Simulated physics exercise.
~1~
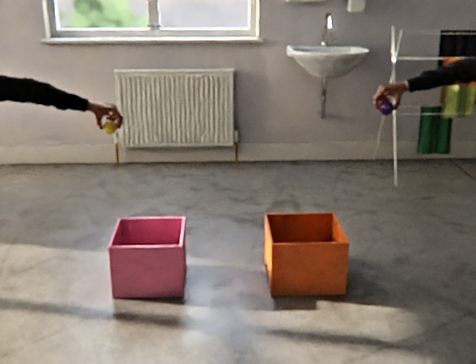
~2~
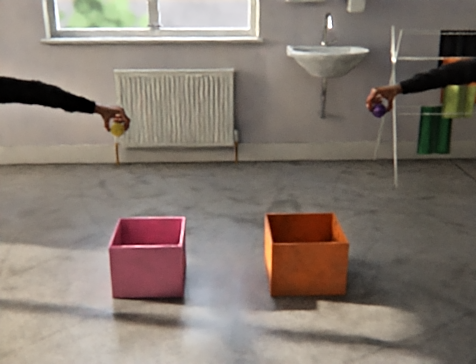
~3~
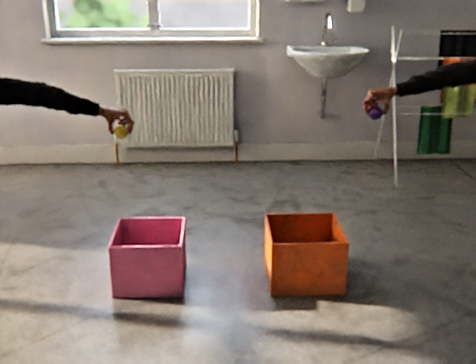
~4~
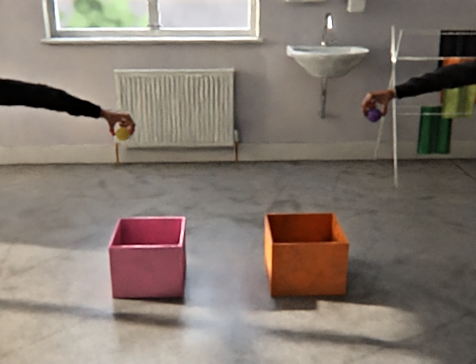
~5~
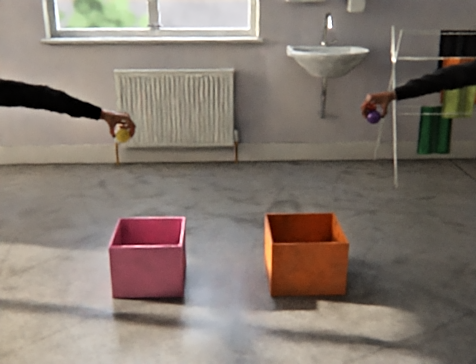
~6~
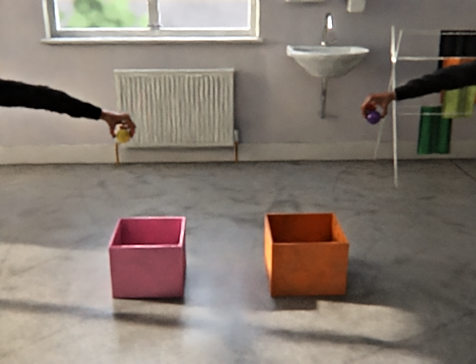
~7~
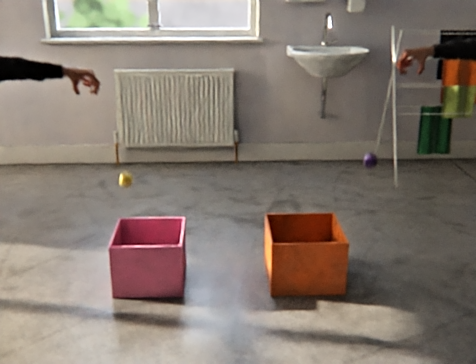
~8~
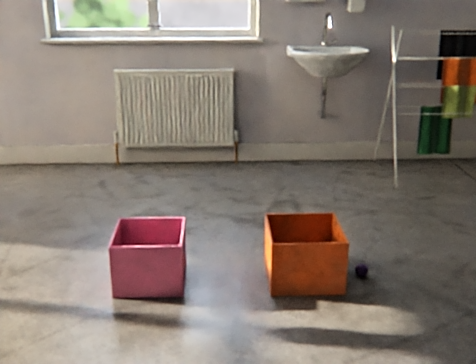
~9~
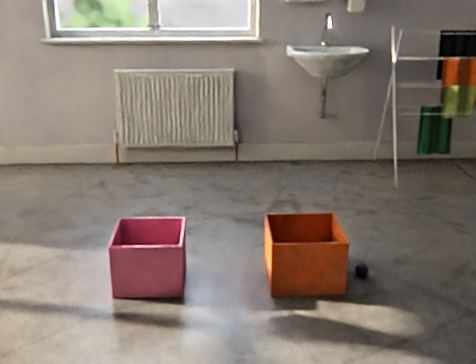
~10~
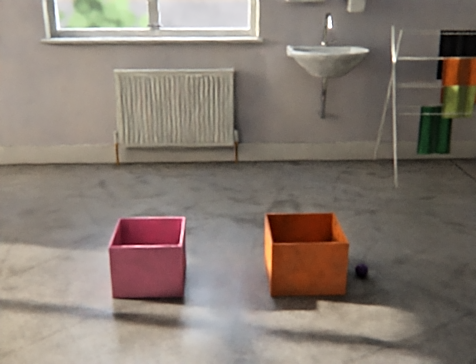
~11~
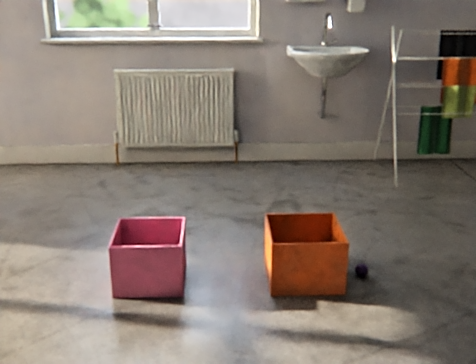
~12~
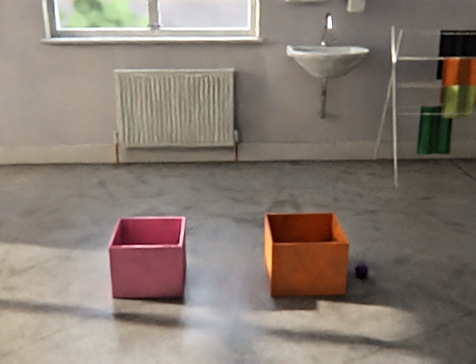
Two arms in dark sleeves reach in from the left and right sides of a room with a gray floor, seen from the front and slightly above by a still camera. The left hand holds a yellow lemon above a pink open box, while the right holds a purple ball near an orange one, with a radiator, sink and drying rack behind. The hands shift slightly inward and pause. Then both let go and draw back as the lemon and ball fall. The lemon drops into the pink box, out of sight, while the purple ball misses and rests on the floor just right of the orange box.
